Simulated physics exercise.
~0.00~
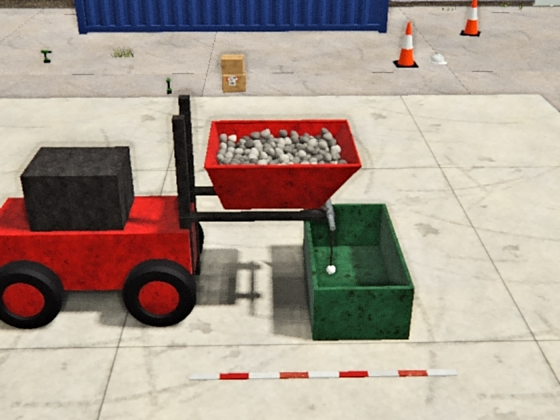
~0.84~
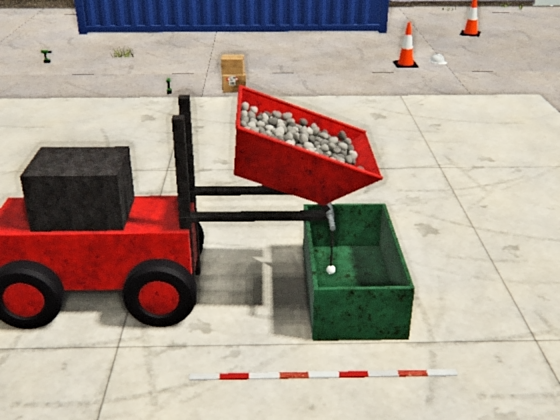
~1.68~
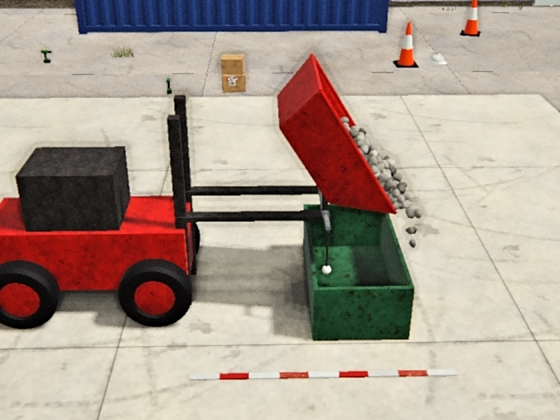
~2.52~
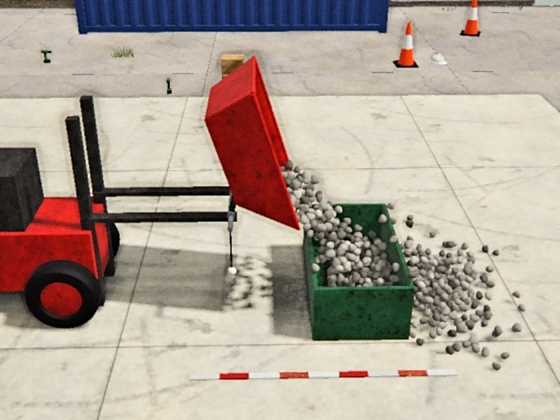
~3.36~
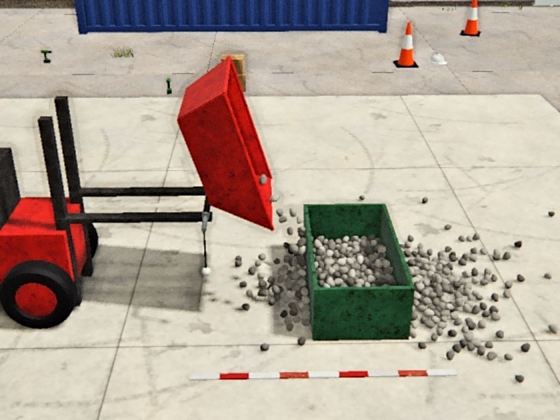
On a concrete yard, a backing red forklift tips stones into and around a green bin.
